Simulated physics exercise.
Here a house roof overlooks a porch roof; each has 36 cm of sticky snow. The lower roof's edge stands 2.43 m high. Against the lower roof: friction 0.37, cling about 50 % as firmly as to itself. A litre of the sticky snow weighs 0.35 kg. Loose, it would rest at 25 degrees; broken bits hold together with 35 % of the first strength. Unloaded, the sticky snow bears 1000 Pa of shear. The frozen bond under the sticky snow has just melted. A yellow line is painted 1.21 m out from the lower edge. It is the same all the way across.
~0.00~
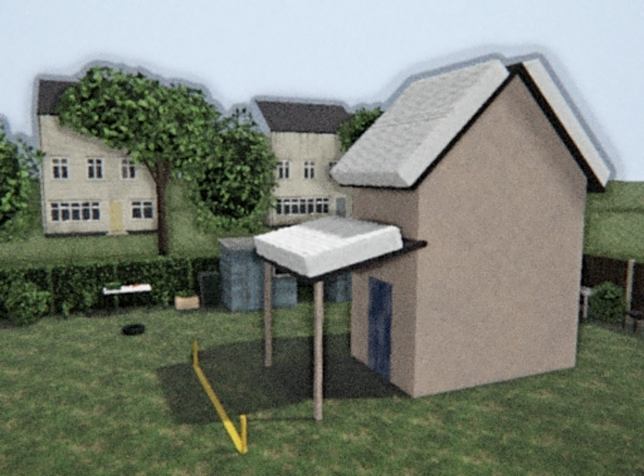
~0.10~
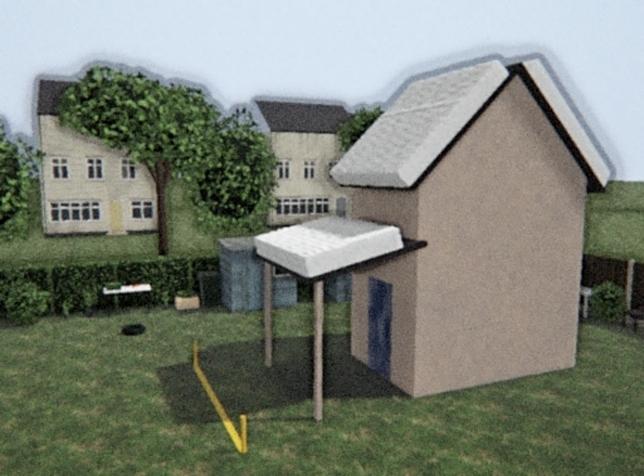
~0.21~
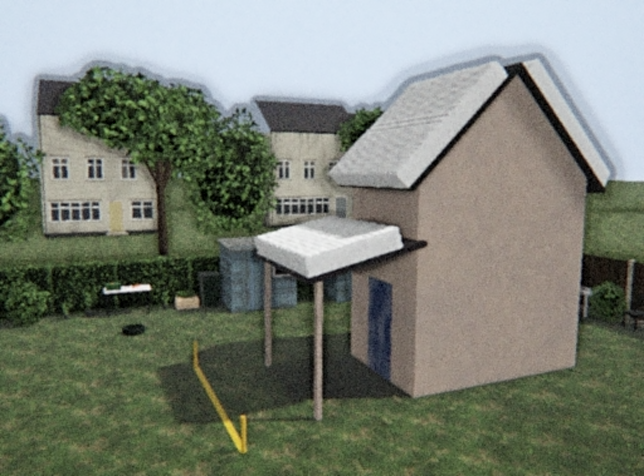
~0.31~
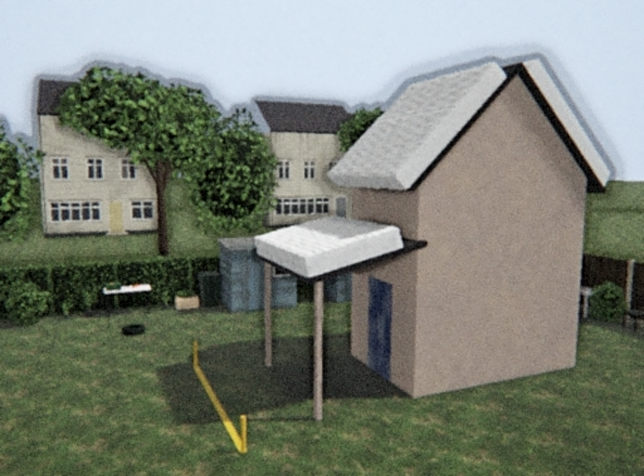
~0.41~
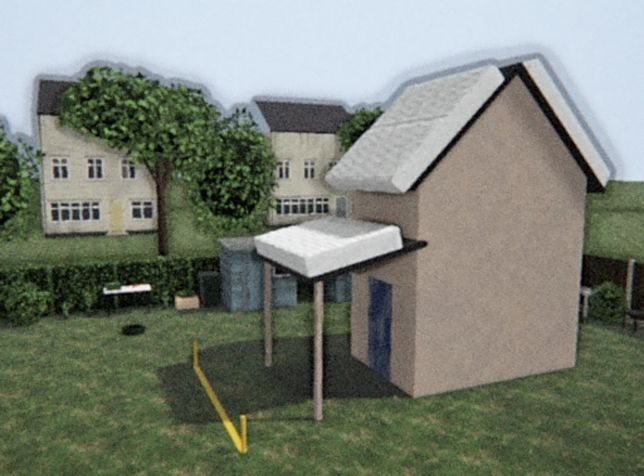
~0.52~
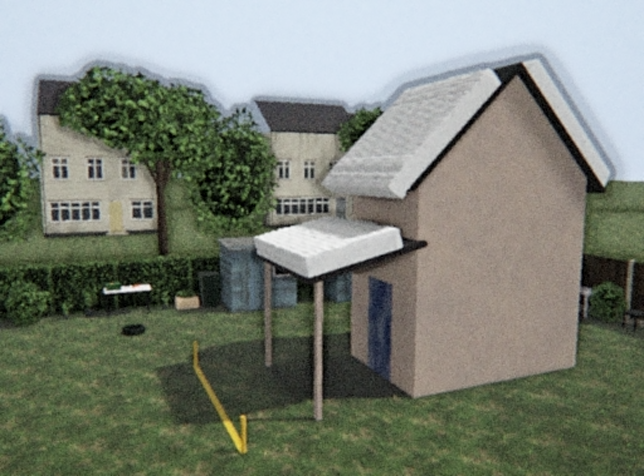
In a grassy garden, thick snow slides slightly down a house roof above a snowy porch.
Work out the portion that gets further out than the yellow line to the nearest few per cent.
Close to 2 per cent.
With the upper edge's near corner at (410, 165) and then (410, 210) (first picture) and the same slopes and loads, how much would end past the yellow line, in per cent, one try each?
In that order: 16 %, 0 %.
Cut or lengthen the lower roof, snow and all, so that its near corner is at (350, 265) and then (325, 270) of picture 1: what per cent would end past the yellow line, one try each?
In that order: 20 %, 8 %.
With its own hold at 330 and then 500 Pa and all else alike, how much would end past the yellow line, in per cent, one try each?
In that order: 35 %, 30 %.
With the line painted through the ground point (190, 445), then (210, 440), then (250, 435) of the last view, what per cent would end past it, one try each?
In that order: 0 %, 0 %, 6 %.
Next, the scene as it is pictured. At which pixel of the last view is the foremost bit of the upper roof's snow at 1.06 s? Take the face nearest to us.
Around (367, 224).
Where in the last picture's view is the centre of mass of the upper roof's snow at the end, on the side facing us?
Around (350, 269).
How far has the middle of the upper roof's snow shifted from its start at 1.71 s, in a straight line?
Roughly 2.2 m.
After 1.06 s, none is below the lower edge and 0 % is past the line.
After 1.71 s, none is below the lower edge and 0 % is past the line.
After 2.35 s, none is below the lower edge and 0 % is past the line.
After 3.00 s, 18 % is below the lower edge and 1 % is past the line.
After 4.10 s, 21 % is below the lower edge and 2 % is past the line.
